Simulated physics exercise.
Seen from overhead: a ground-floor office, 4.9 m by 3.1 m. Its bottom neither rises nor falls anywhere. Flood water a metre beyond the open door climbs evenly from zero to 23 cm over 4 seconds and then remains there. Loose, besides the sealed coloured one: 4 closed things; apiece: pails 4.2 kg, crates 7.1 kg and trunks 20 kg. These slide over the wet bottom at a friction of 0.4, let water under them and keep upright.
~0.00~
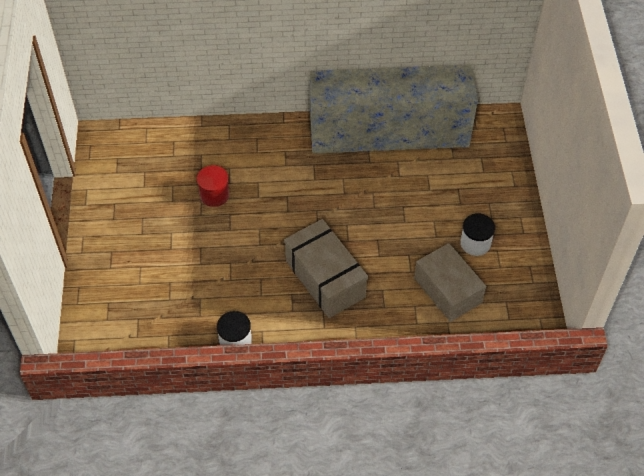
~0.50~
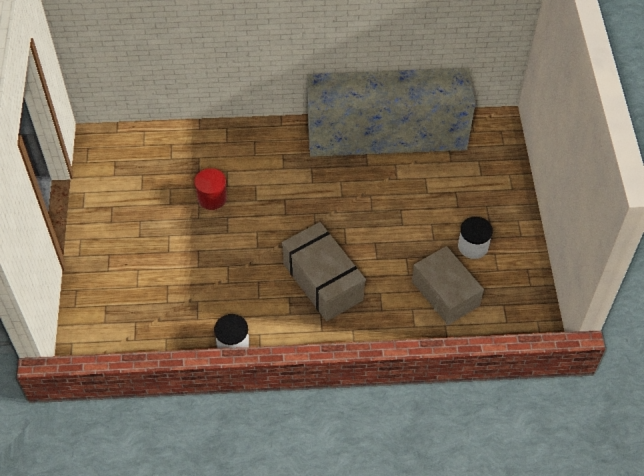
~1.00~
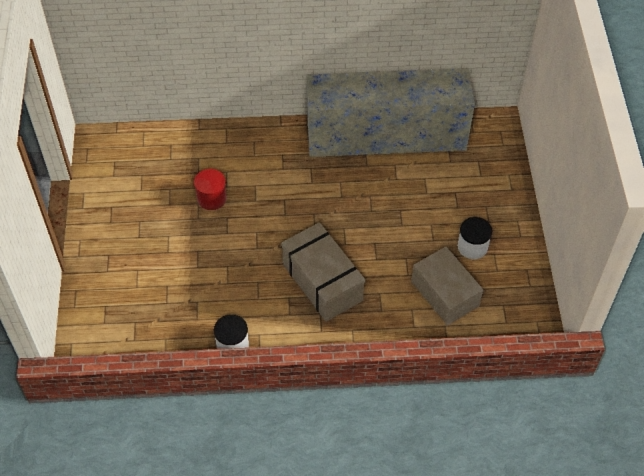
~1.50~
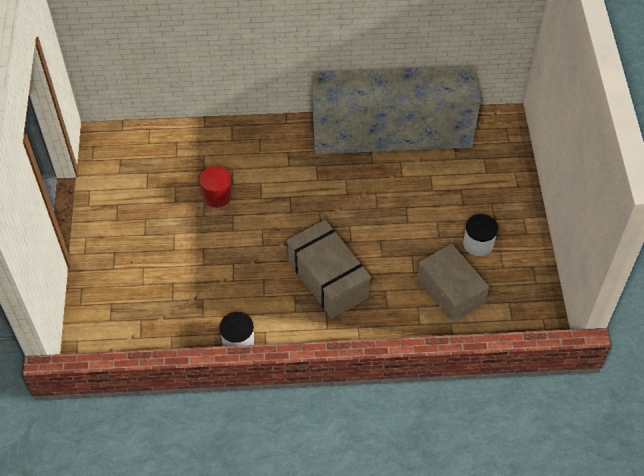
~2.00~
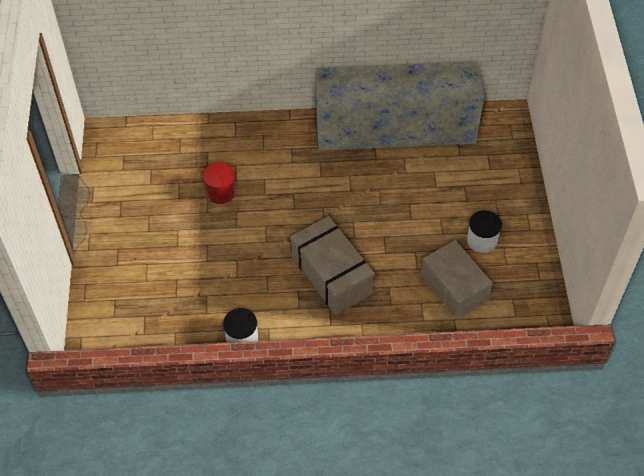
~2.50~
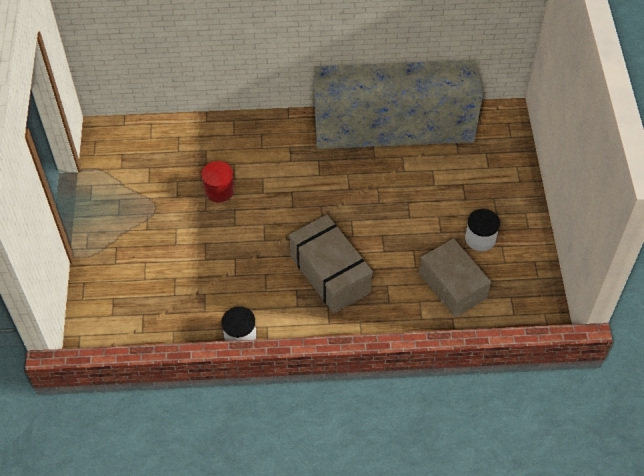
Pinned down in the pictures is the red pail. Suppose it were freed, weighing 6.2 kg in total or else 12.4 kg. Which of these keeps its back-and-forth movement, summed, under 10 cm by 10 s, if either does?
Neither does.
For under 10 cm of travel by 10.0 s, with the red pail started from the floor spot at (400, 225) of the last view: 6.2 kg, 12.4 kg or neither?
Note: Heavier only OK.
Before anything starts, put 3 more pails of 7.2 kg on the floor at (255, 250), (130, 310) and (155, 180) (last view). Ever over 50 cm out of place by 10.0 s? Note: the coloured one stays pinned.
Taking them in order, the first is beyond the line, the second inside the line and the third beyond the line.
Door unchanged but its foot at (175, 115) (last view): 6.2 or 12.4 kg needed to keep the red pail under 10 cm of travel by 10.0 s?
Both fall short.
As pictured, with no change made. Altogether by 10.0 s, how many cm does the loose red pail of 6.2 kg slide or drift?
It covers about 300 cm altogether.
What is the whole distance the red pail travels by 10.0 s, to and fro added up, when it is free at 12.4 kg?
I'd put it near 30 cm in all.
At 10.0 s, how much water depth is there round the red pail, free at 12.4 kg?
Around 8 cm.
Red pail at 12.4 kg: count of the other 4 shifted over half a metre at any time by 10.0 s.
4.
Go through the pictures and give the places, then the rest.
In the first picture, the red pail at (212, 178) rests on the ground; water covers 0.0 m2; 0 of 5 have shifted.
In the second picture, the red pail at (210, 181) rests on the ground; 0.0 m2 under water; 0 of 5 have shifted.
In the third picture, the red pail at (210, 181), on the bottom; 0.0 m2 under water; 0 of 5 have shifted.
In the fourth picture, the red pail at (215, 179) rests on the ground; water covers 0.0 m2; 0 of 5 have shifted.
In the fifth picture, the red pail at (219, 175) rests on the ground; water covers 0.0 m2; 0 of 5 have shifted.
In the sixth picture, the red pail at (217, 173) rests on the ground; water covers 0.6 m2; 0 of 5 have shifted.
After 3.5 s the red pail would be 0 cm from its start with 6.2 kg and 0 cm from its start with 12.4 kg; 4 cm of water round it then.
After 4.5 s the red pail would be 35 cm from its start with 6.2 kg and 1 cm from its start with 12.4 kg; 6 cm of water round it then.
After 7.0 s the red pail would be 187 cm from its start with 6.2 kg and 23 cm from its start with 12.4 kg; 8 cm of water round it then.
After 10.0 s the red pail would be 265 cm from its start with 6.2 kg and 29 cm from its start with 12.4 kg; 8 cm of water round it then.
